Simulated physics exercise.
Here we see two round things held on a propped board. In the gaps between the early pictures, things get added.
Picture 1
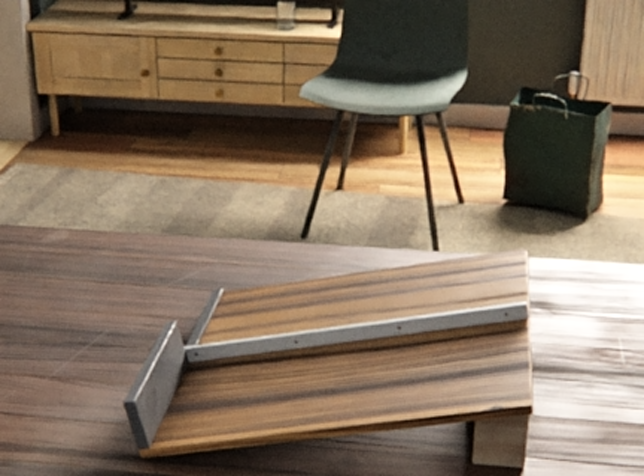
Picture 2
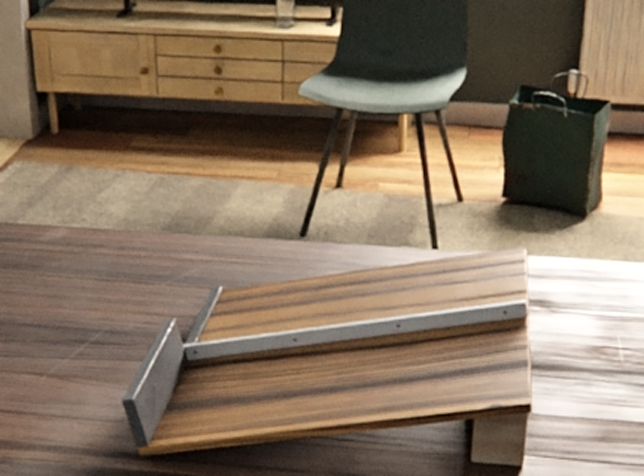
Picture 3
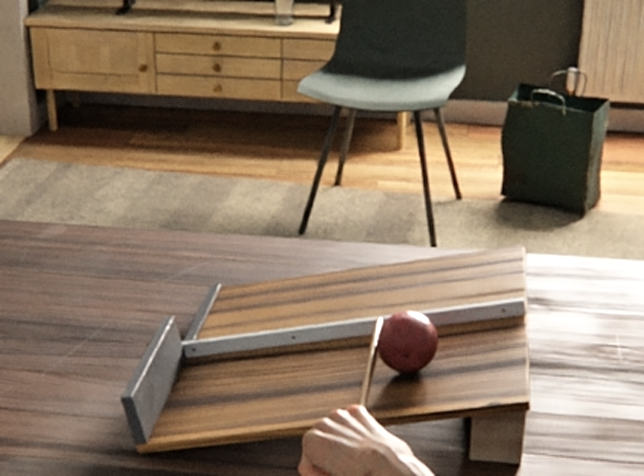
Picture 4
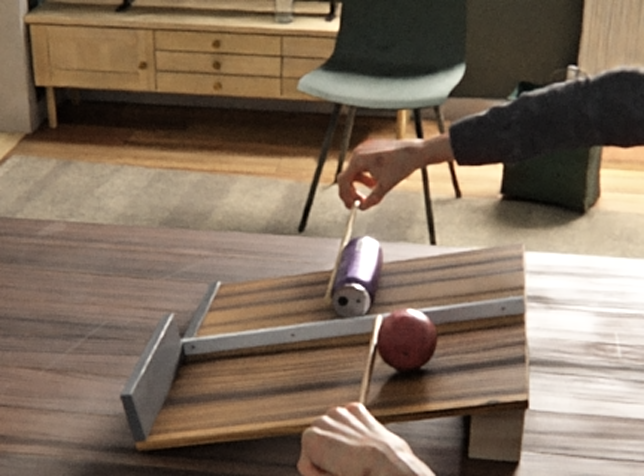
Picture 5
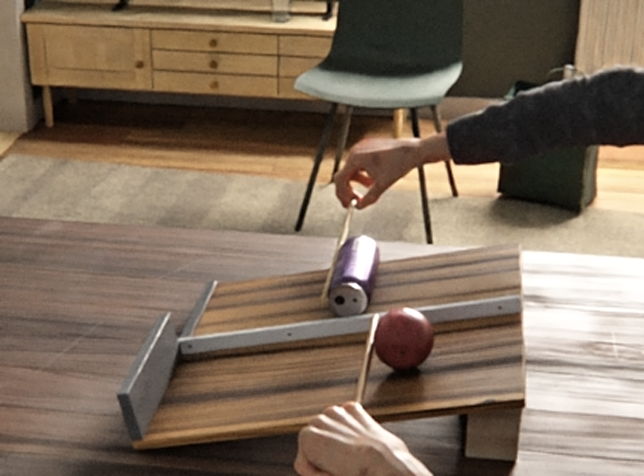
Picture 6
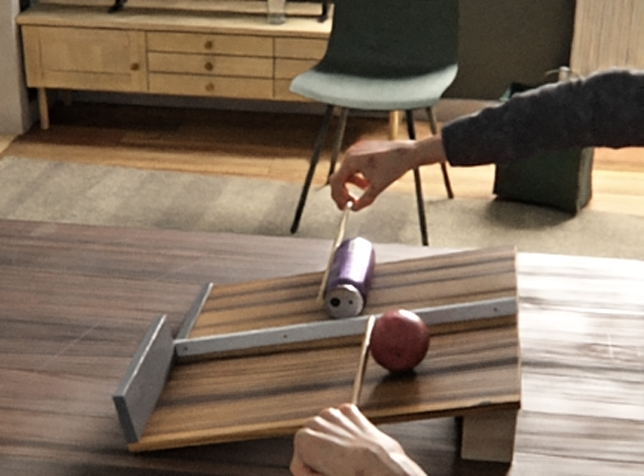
The clip shows a sloping wooden board with a metal divider, where a hand holds a red ball-like object with a stick, then another hand holds a purple can likewise; both objects stay nearly still as the view shifts slightly.
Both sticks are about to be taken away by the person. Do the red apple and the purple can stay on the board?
The red apple is going to come to rest at the strip; the purple can is going to make it past the strip.
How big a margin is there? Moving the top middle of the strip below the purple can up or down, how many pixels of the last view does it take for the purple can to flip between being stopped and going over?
8 pixels up.
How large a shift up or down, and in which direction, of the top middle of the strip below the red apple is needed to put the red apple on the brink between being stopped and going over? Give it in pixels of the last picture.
Down, roughly 32 px.
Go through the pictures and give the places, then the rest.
Board (345, 323), in the first picture.
Board (344, 321), in the second picture.
Red apple (407, 342); board (342, 318), in the third picture.
Held back by the sticks; purple can (358, 276); board (342, 316), in the fourth picture.
Held back by the sticks; red apple (403, 339); board (338, 315), in the fifth picture.
Held back by the sticks; red apple (399, 341); purple can (350, 277); board (334, 317), in the sixth picture.
Then, 0.52 s on from there, red apple rolling on the board near (253, 360); purple can rolling on the board near (233, 294).
Then, 1.04 s on from there, red apple resting against the strip near (180, 369); purple can off the board.
In the end, the red apple is held by the strip, near (180, 369); the purple can goes over the end.
